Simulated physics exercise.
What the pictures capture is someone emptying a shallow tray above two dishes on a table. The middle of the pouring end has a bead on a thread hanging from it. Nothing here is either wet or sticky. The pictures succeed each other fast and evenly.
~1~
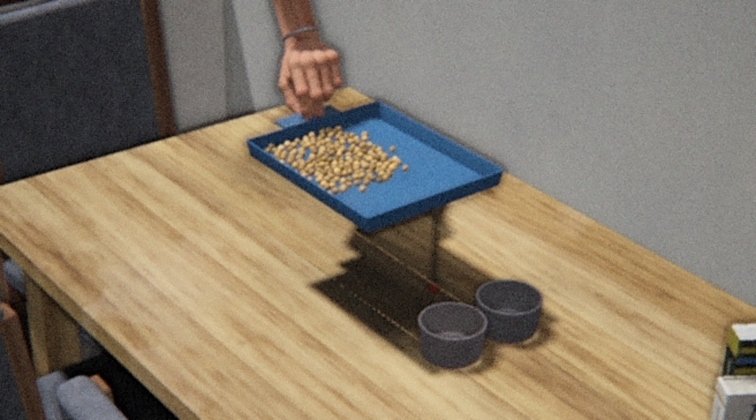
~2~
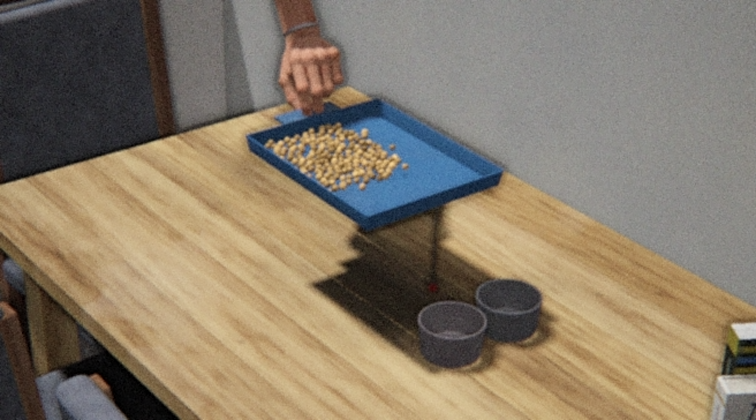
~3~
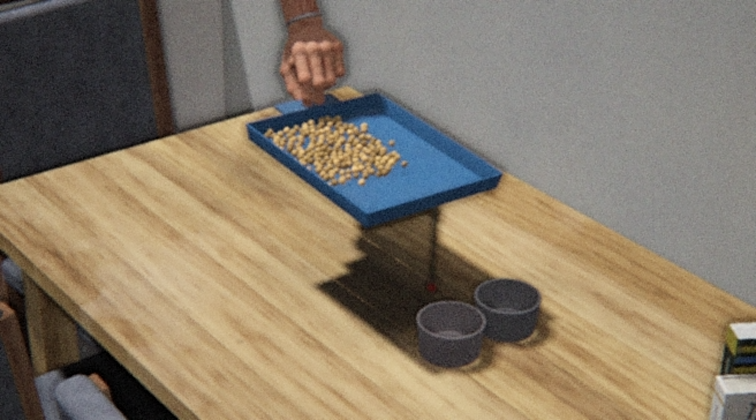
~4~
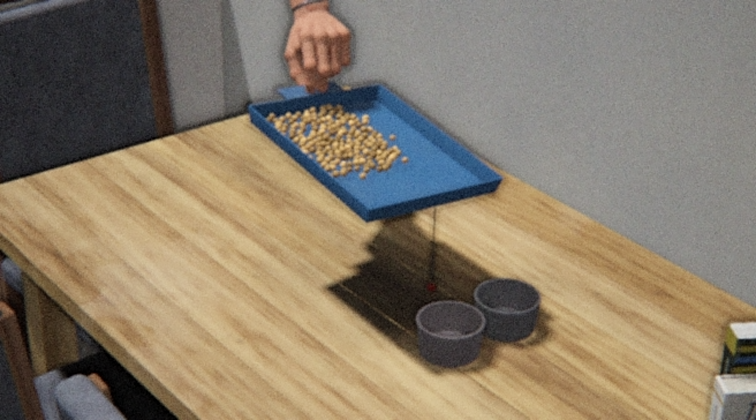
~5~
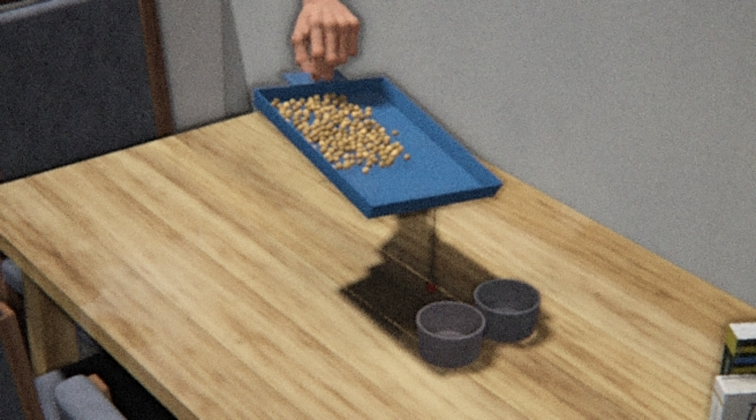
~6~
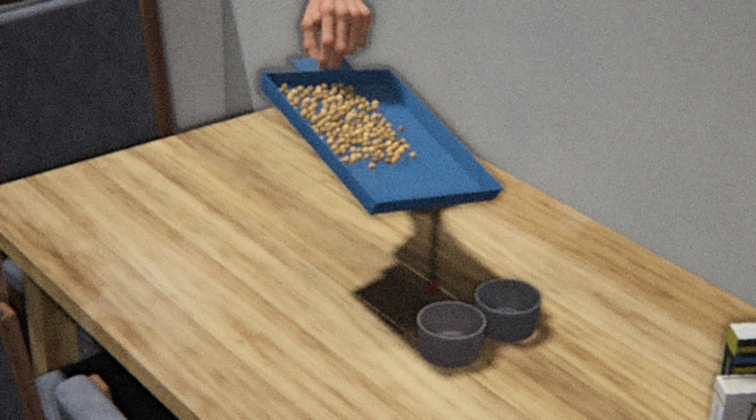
A hand raises the back of a blue tray of chickpeas above two dark bowls.
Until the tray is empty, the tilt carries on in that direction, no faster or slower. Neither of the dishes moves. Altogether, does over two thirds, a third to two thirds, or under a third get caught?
Altogether under a third gets caught.
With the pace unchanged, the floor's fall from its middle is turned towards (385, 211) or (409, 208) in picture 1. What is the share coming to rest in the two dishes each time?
You'd get 0 per cent the first time and 20 per cent the second time.
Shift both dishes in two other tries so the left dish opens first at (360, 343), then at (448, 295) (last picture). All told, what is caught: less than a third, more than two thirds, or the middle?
To begin with: Less than a third; after that: In the middle band.
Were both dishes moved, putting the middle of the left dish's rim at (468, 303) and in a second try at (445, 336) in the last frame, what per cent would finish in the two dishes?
About 40 and 0 per cent respectively.
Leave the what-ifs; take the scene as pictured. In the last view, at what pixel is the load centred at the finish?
Near (494, 305), more or less.
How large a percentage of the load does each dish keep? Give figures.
The left dish gets close to 0 per cent and the right dish close to 20 per cent.
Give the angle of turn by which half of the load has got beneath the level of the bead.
Angle: Approx. 90 degrees.
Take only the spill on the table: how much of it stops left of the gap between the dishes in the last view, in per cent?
It comes to 40 per cent or so.
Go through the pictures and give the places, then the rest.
In the first picture, corners of the pouring end (368, 216) and (499, 169), level; middle of the load (336, 161), dried chickpeas; left dish (474, 348); right dish (530, 323); bead on its thread (433, 288).
In the second picture, corners of the pouring end (368, 214) and (499, 170), level; middle of the load (335, 158).
In the third picture, corners of the pouring end (368, 211) and (499, 172), tipped barely, lowest at the right corner; middle of the load (335, 151).
In the fourth picture, corners of the pouring end (370, 207) and (499, 177), tipped a little, lowest at the right corner; middle of the load (336, 141).
In the fifth picture, corners of the pouring end (373, 203) and (499, 182), tipped clearly, lowest at the right corner; middle of the load (340, 133).
In the sixth picture, corners of the pouring end (378, 200) and (500, 187), tipped clearly, lowest at the right corner; middle of the load (347, 125), about a tenth on the move; left dish (473, 347); right dish (529, 322).
Just after the last frame, tray tipped steeply; the larger part on the tray; just a few in the right dish; roughly a quarter in the air.
A moment on, tray tipped past a quarter turn; roughly half on the tray; roughly a quarter in the right dish; roughly a third outside both; just a few in the air.
Further on, tray tipped past a quarter turn; just a few in the left dish; roughly a quarter in the right dish; the larger part outside both.
When it is over, tray tipped past a quarter turn; just a few in the left dish; roughly a quarter in the right dish; the larger part outside both.
